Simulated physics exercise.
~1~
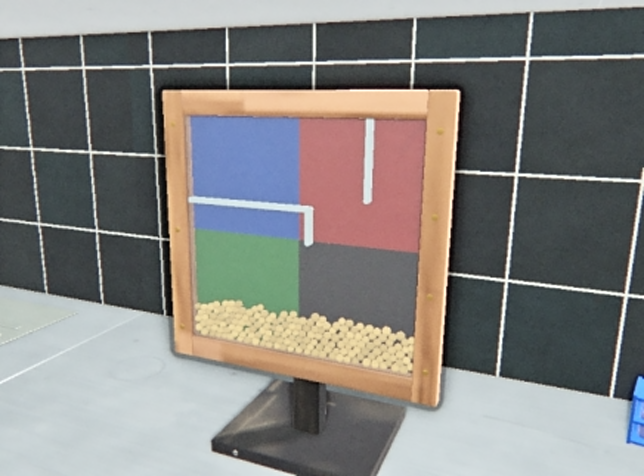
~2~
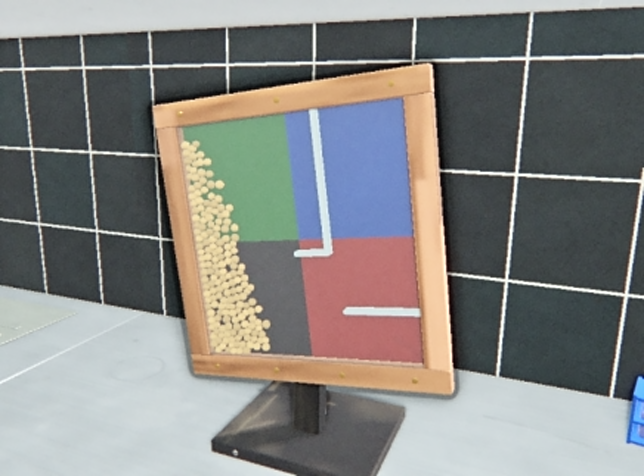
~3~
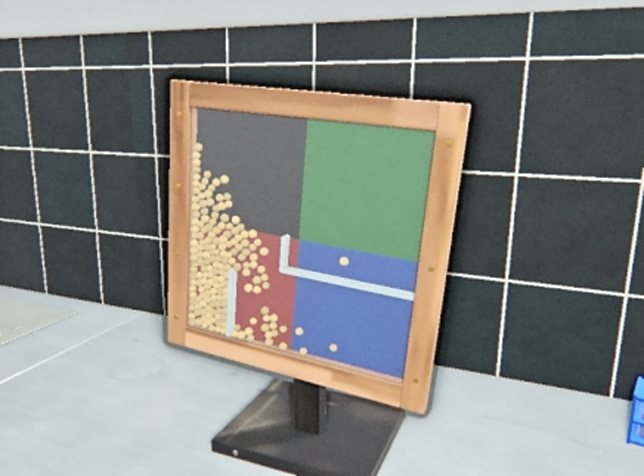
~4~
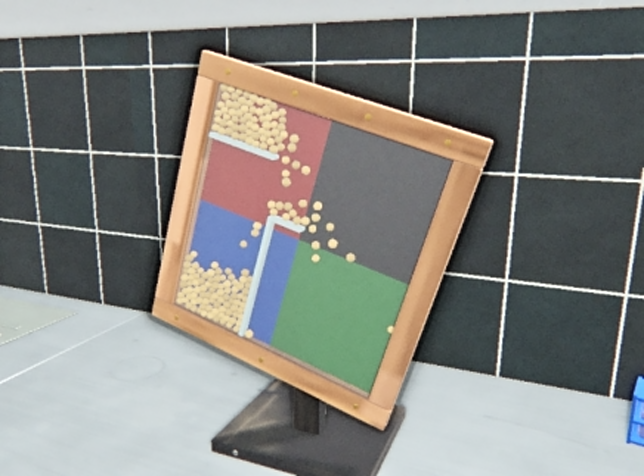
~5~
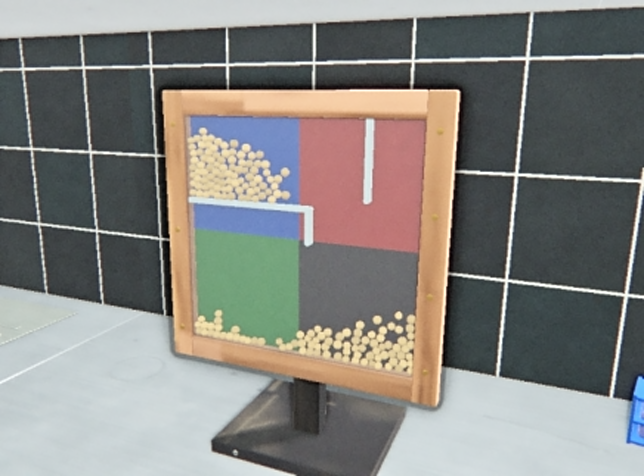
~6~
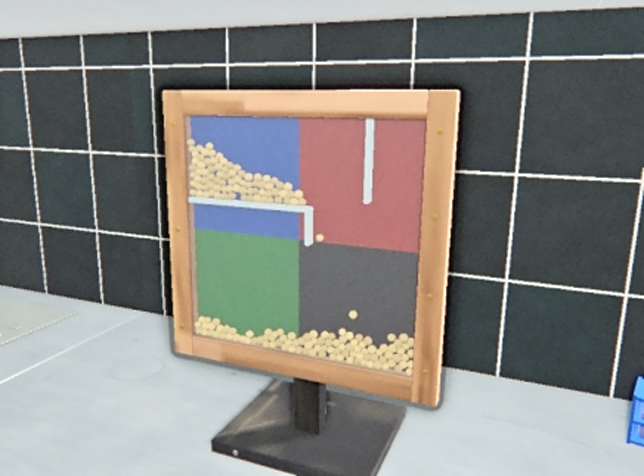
On a counter by dark tiles, a four-coloured framed panel turns full circle, pale beads tumbling, then settling on a ledge and along the bottom.
